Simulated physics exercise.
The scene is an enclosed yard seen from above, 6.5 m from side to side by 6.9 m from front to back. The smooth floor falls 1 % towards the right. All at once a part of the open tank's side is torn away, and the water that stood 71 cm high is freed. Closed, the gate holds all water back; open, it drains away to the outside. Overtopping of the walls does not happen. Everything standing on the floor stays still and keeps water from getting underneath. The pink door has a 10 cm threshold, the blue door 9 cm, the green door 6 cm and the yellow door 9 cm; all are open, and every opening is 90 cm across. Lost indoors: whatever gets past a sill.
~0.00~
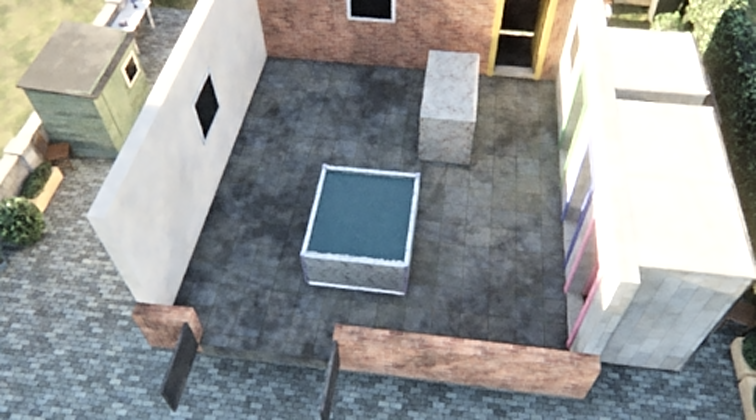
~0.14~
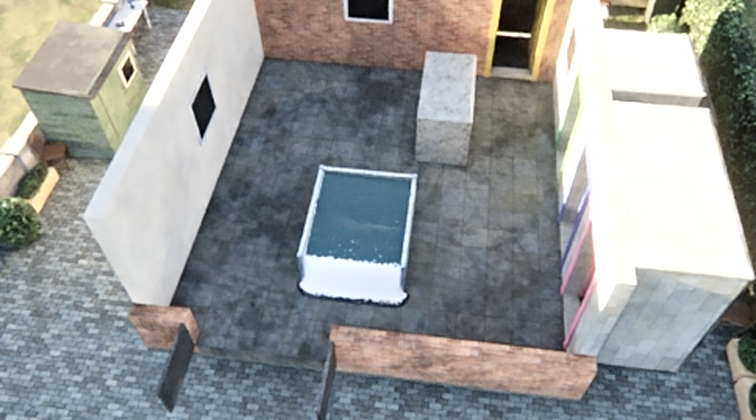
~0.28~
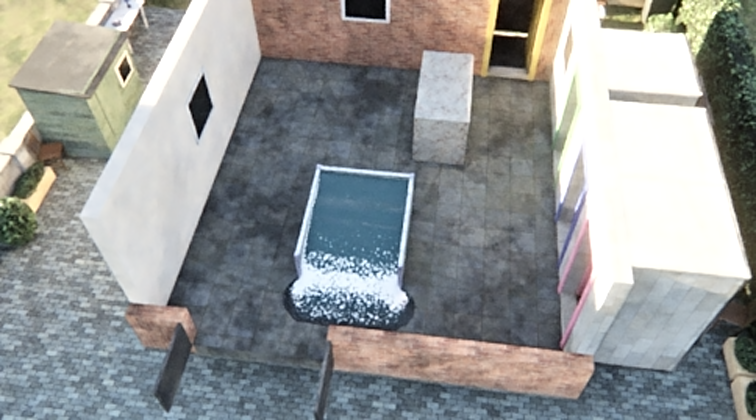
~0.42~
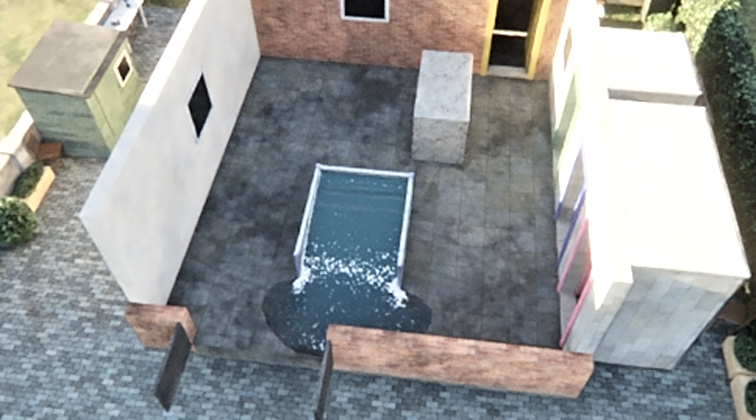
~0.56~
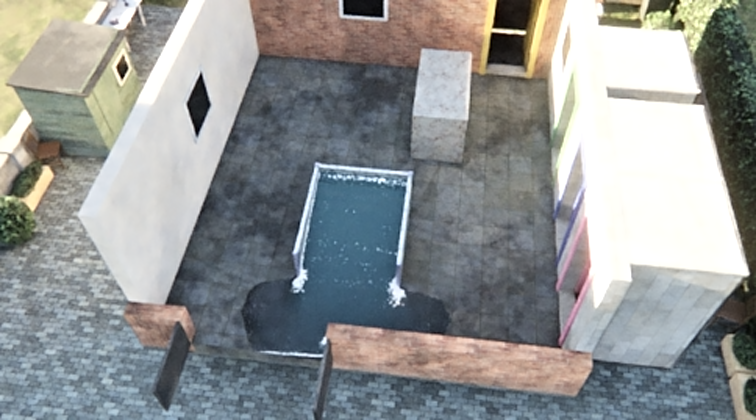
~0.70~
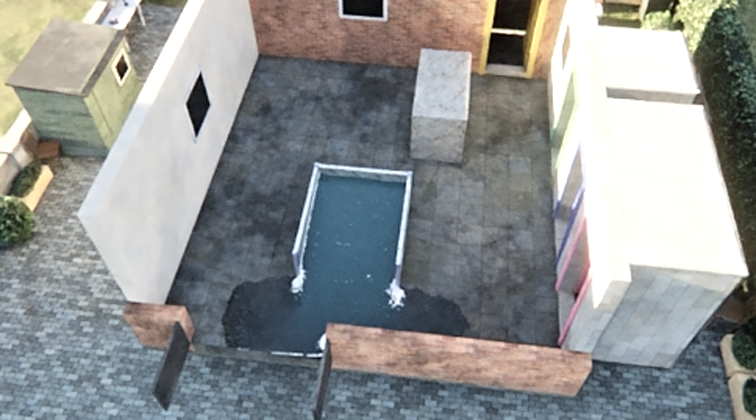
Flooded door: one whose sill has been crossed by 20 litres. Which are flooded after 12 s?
My prediction: Pink door: Past the limit; blue door: Within the limit; green door: Within the limit; yellow door: Within the limit.
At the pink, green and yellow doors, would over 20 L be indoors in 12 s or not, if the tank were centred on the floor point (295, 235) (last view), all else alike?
Pink: Within limit; green: Within limit; yellow: Within limit.
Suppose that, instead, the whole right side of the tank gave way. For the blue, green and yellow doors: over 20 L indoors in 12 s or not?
Then it goes blue too high, green too high, yellow too high.
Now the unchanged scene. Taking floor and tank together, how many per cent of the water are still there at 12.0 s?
About 44 percent of the water remains.
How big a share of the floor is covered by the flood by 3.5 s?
About 30 per cent.
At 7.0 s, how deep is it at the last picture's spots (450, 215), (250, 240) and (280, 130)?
Depth readings in turn - 2, 1, 0 cm.
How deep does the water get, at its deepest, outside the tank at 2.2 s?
34 cm or so.
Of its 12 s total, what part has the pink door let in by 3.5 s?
About 75 per cent.
After 1.4 s water covers 15 % of the floor and is deepest (46 cm) near (358, 338); pink door not reached, blue door not reached, green door not reached, yellow door not reached.
After 2.2 s water covers 20 % of the floor and is deepest (34 cm) near (553, 372); pink door 23 cm at the sill, 17 L in, blue door not reached, green door not reached, yellow door not reached.
After 3.5 s water covers 30 % of the floor and is deepest (21 cm) near (553, 372); pink door 19 cm at the sill, 87 L in, blue door 9 cm at the sill, 0 L in, green door 3 cm at the sill, 0 L in, yellow door not reached.
After 7.0 s water covers 50 % of the floor and is deepest (10 cm) near (516, 83); pink door 8 cm at the sill, 118 L in, blue door 5 cm at the sill, 1 L in, green door 3 cm at the sill, 0 L in, yellow door 10 cm at the sill, 1 L in.
After 12.0 s water covers 65 % of the floor and is deepest (6 cm) near (507, 175); pink door 5 cm at the sill, 118 L in, blue door 3 cm at the sill, 1 L in, green door 7 cm at the sill, 0 L in, yellow door 6 cm at the sill, 3 L in.
